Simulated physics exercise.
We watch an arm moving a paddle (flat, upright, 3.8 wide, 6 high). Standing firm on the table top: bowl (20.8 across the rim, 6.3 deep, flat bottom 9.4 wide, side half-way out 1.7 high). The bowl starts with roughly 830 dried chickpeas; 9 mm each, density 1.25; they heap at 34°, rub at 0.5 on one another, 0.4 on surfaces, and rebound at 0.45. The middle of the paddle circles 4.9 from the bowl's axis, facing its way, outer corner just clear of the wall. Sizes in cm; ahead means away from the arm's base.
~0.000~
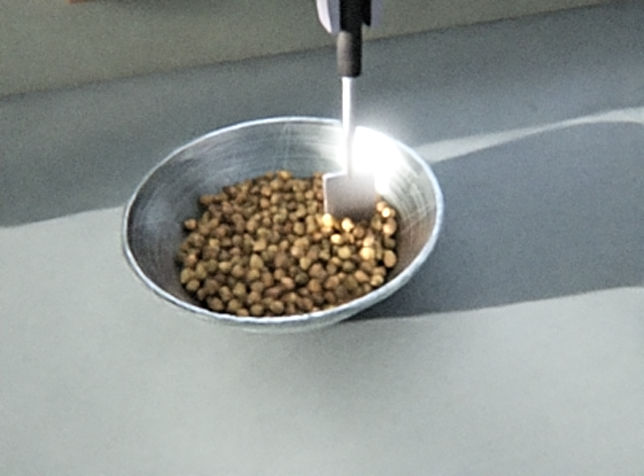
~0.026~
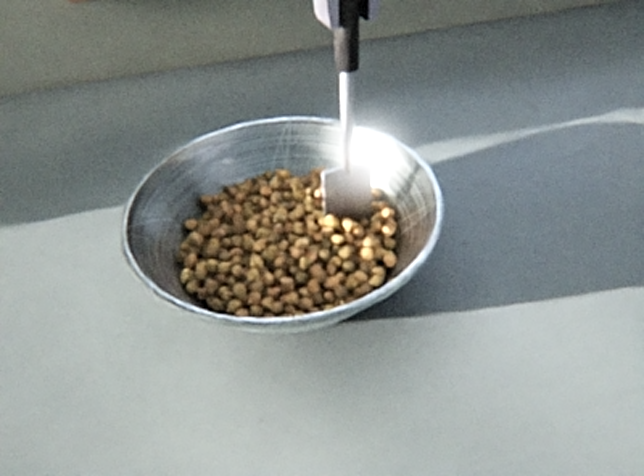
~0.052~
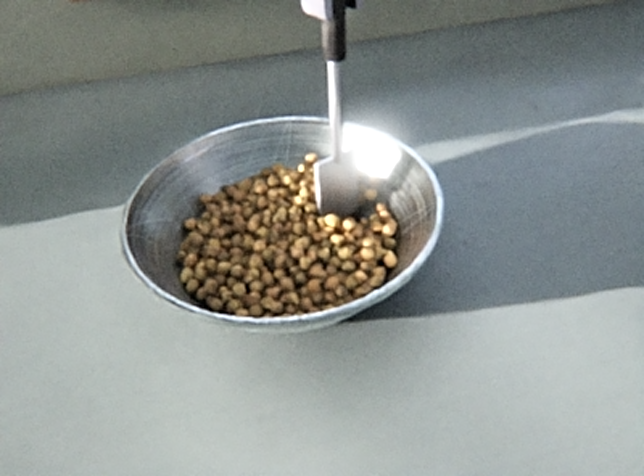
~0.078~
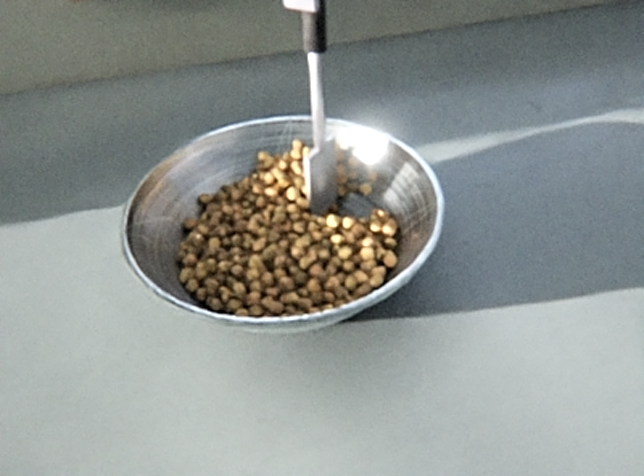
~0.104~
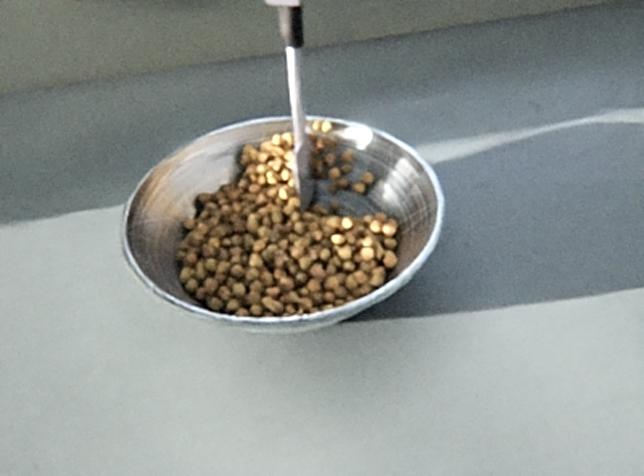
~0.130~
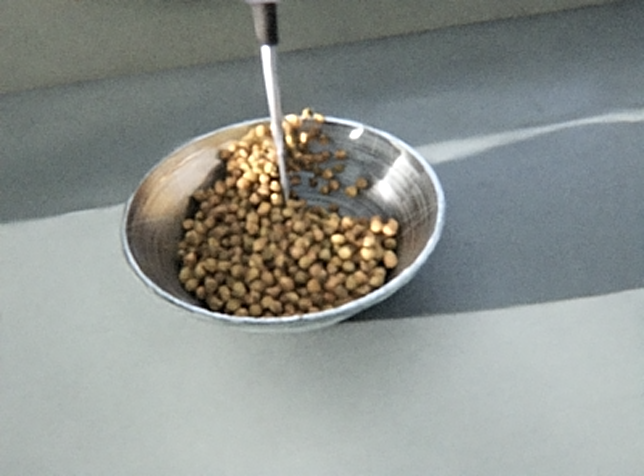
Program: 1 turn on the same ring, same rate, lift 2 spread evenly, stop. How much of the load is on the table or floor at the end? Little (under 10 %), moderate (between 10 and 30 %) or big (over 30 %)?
A little share, under 10 %, ends on the table or floor.
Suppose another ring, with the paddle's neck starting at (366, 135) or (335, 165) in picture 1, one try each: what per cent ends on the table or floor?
About 5 and 0 per cent.
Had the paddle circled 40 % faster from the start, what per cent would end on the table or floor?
In that case some 20 per cent.
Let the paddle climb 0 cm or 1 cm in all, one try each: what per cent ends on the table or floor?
Some 15 and 10 per cent.
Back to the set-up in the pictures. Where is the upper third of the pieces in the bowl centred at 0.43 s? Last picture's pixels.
Around (325, 263).
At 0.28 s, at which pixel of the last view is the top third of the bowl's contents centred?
Around (214, 256).
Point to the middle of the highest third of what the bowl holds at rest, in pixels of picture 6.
Around (308, 229).
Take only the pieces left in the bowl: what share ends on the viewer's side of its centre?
About 50 per cent.
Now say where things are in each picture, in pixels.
The first frame shows paddle neck at (350, 153), 0° round; upper third of the load around (282, 231), from x 180 to 390, top at y 175; 831 in the bowl.
The second frame shows paddle neck at (348, 147), 6° round; upper third of the load around (283, 229), from x 180 to 390, top at y 170.
The third frame shows paddle neck at (337, 136), 23° round; upper third of the load around (285, 224), from x 180 to 390, top at y 160.
The fourth frame shows paddle neck at (320, 127), 42° round; upper third of the load around (287, 219), from x 180 to 390, top at y 145.
The fifth frame shows paddle neck at (300, 122), 60° round; upper third of the load around (279, 213), from x 180 to 390, top at y 125.
The sixth frame shows paddle neck at (278, 120), 79° round; upper third of the load around (265, 201), from x 180 to 390, top at y 115; 831 in the bowl.
After 0.28 s, 186° round, highest piece 9 above the table; 813 in the bowl, 3 on the table or floor, 15 in flight or on the tool.
After 0.43 s, 292° round, highest piece 8 above the table; 780 in the bowl, 33 on the table or floor, 18 in flight or on the tool.
After 0.70 s, 0° round, highest piece 5 above the table; 774 in the bowl, 56 on the table or floor, 1 in flight or on the tool.
After 1.40 s, 0° round, highest piece 5 above the table; 774 in the bowl, 57 on the table or floor.
At rest, 774 in the bowl, 57 on the table or floor. That is 7 % on the table or floor.
